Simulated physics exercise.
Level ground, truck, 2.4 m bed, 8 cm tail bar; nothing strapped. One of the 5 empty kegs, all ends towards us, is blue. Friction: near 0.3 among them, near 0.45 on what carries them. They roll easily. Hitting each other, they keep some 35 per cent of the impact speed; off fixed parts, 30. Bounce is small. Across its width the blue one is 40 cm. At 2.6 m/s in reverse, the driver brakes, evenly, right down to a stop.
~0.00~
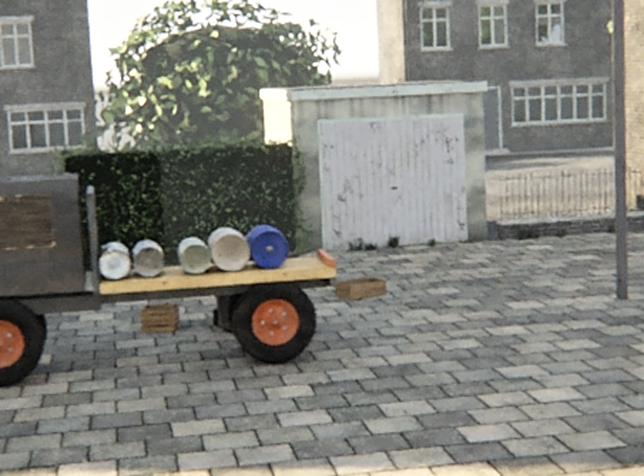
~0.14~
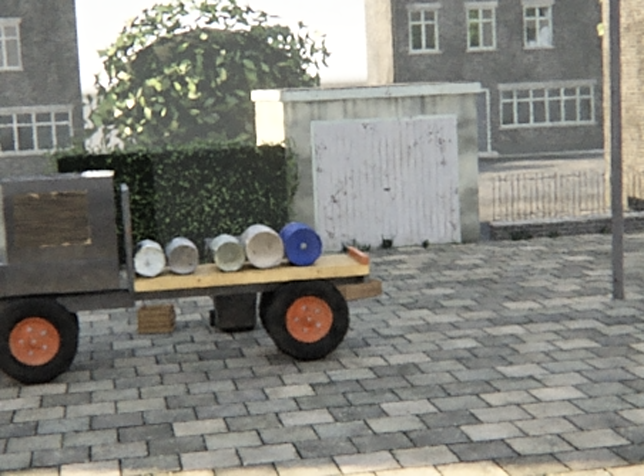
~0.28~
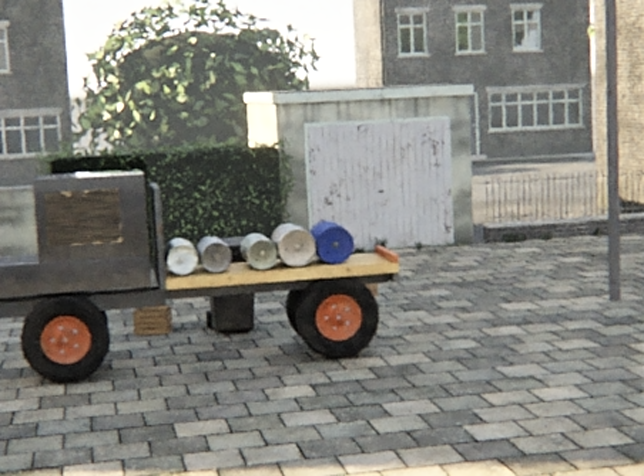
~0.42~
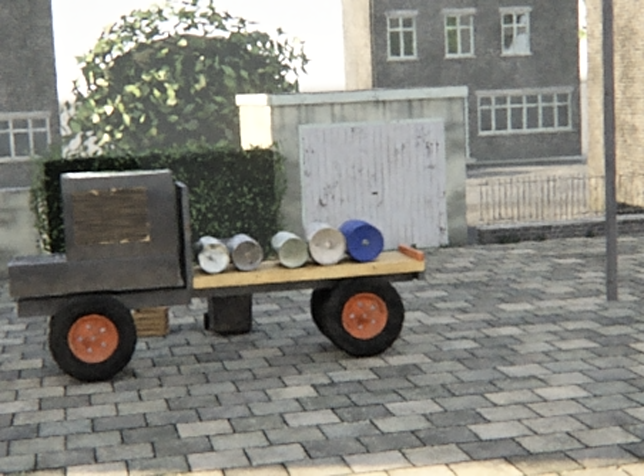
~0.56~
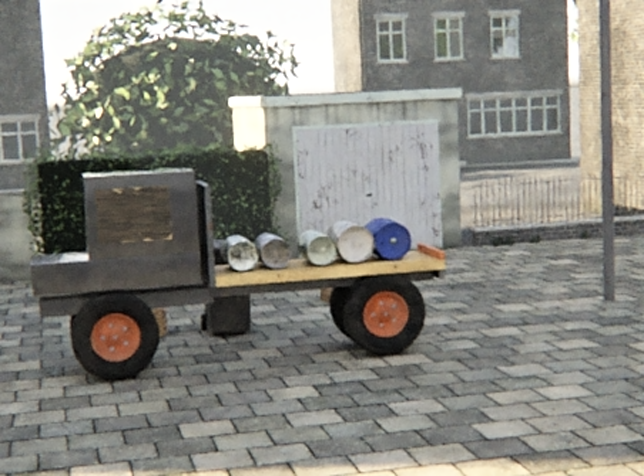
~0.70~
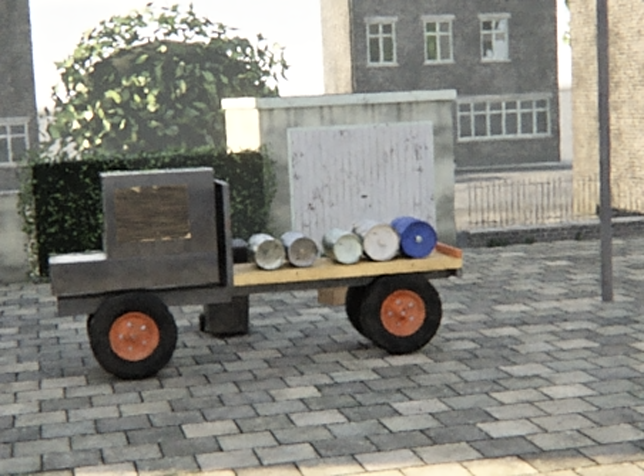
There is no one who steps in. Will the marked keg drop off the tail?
Blue: Lost off the back.
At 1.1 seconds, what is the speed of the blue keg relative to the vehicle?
I'd put it near 0.4 m/s.
By 1.1 s, blue is on the bed, 10 cm from the bar, rolling towards it; 0 lost off the end.
By 1.5 s, blue is going over the tail; 1 lost off the end.
Finally (2.1 s), blue is off the end; 1 lost off the end.
